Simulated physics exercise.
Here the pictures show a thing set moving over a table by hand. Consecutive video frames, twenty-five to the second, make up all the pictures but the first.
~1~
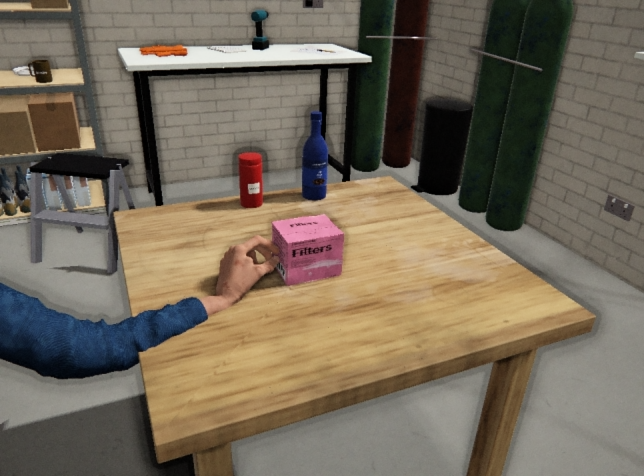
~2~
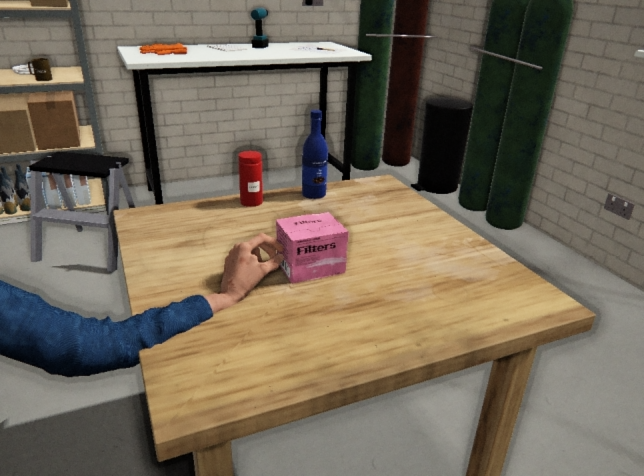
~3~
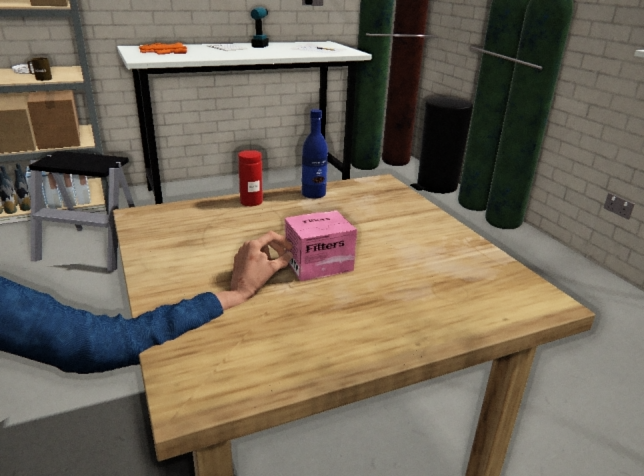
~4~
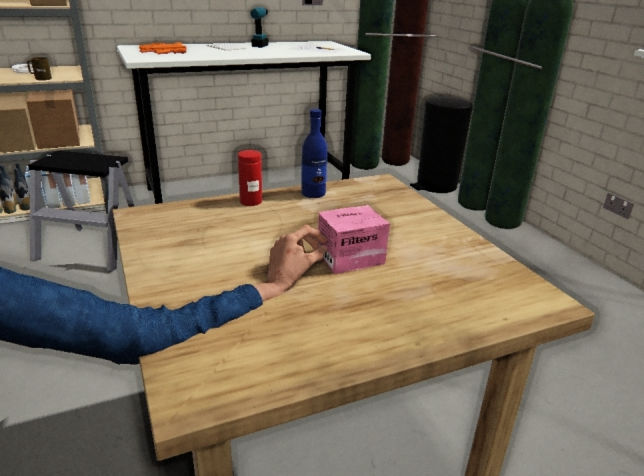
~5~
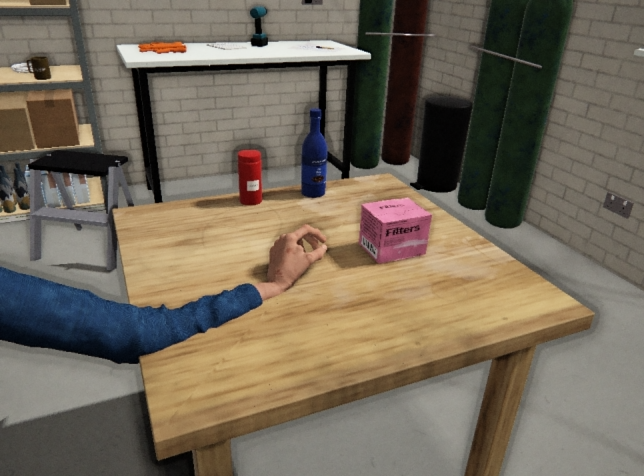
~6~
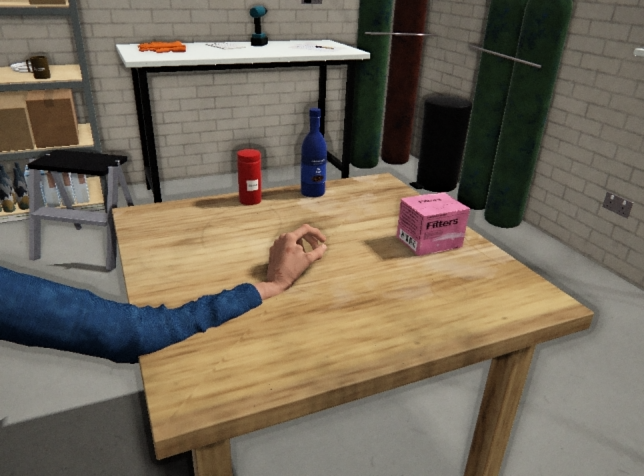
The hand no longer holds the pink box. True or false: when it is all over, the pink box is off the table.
True.
Then, 0.10 s after the last picture, pink box now off the table.
Then, 0.30 s after the last picture, things are still on the move.
Then, 0.40 s after the last picture, as before.
At rest, off the table, pink box.
